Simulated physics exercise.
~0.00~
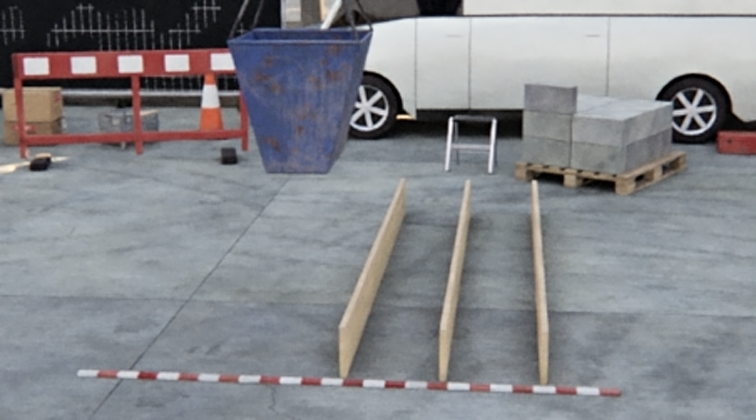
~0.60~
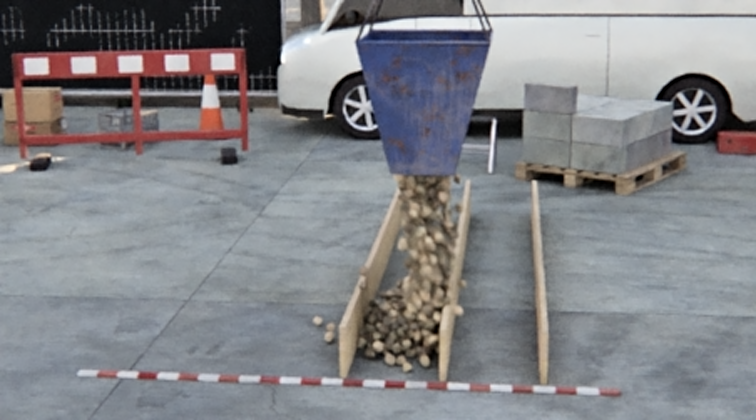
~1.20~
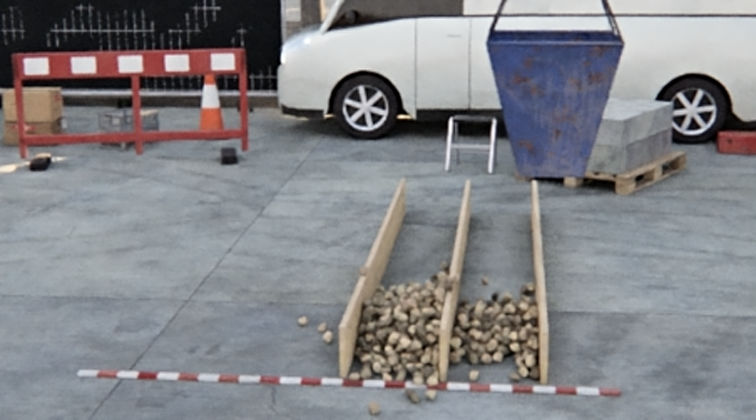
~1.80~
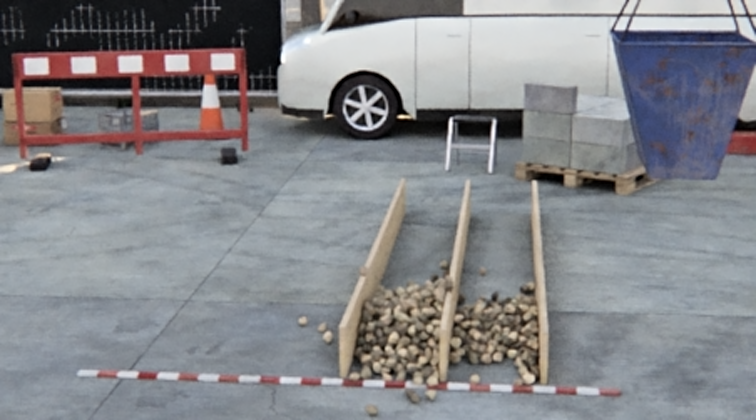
We see a blue skip hanging over a paved yard, moving rightwards past a parked white van and pouring stones between upright planks. The stones settle in both bays, more in the left than the right, with a few strays outside, as the empty skip continues right.
